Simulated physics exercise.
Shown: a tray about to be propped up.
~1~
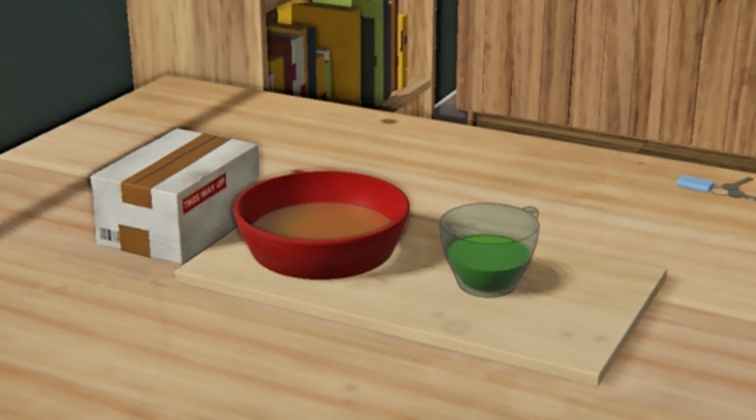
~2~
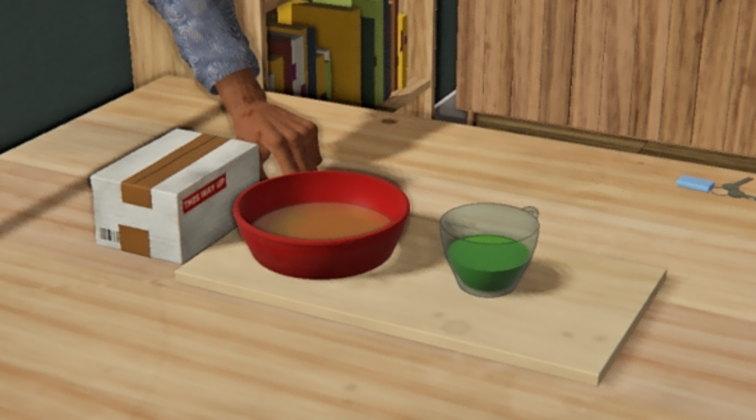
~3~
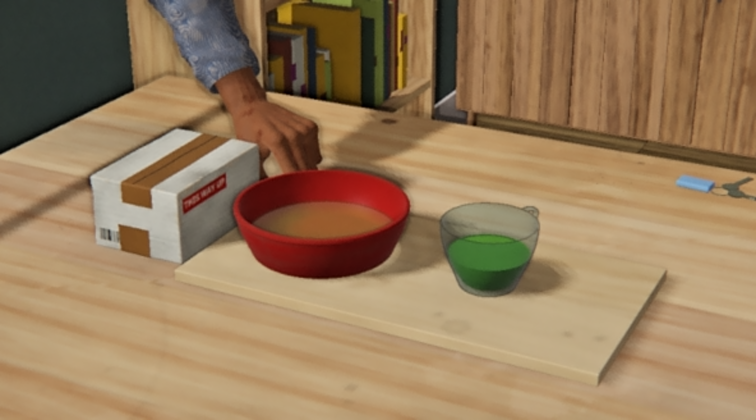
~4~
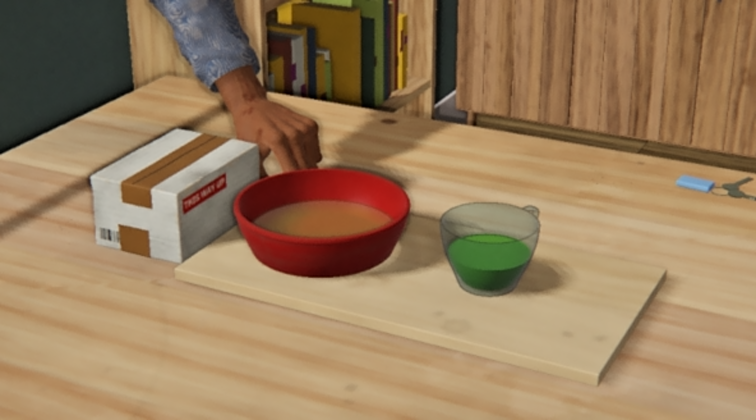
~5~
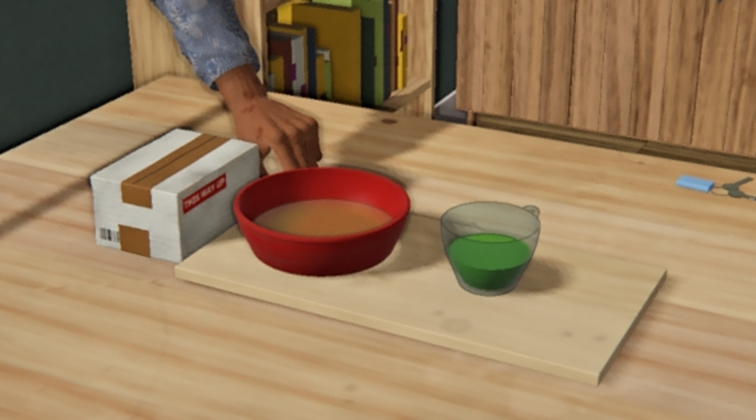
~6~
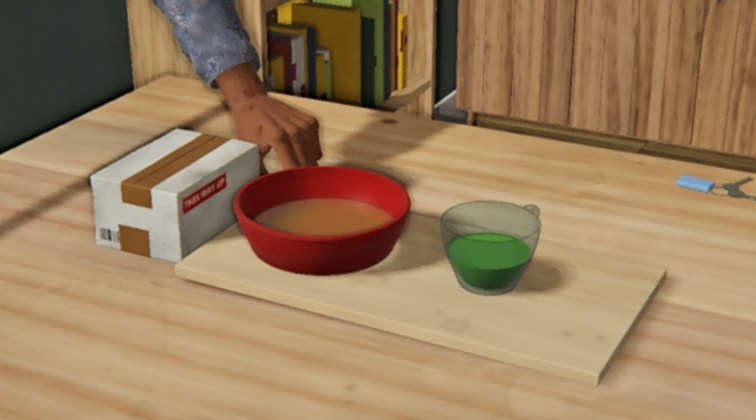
A hand in a blue-grey patterned sleeve comes in from behind the box at upper left, takes the far side of the pale wooden tray and raises that end very slightly, while the camera stays still. On the tray are a red dish of brownish liquid and, to its right, a clear cup of green liquid, with a white taped box at left. The light wooden table is seen from slightly above, before shelved books and wooden panels.
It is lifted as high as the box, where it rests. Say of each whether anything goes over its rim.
On the left the dish: It will stay clean outside. On the right the cup: It will stay clean outside.
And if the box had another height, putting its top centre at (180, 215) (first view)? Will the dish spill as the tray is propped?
Result: Sheds nothing.
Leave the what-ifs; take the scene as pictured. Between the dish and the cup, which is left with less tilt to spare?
Answer: The one on the left.
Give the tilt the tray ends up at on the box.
Measured tilt: Approx. 12°.
A moment on, the tray slopes by about 6°; dish, all is still inside; cup, all is still inside.
Further on, the tray slopes by about 13°; dish, all is still inside; cup, all is still inside.
When it is over, the tray slopes by about 12°, resting on the box; dish, all is still inside; cup, all is still inside.
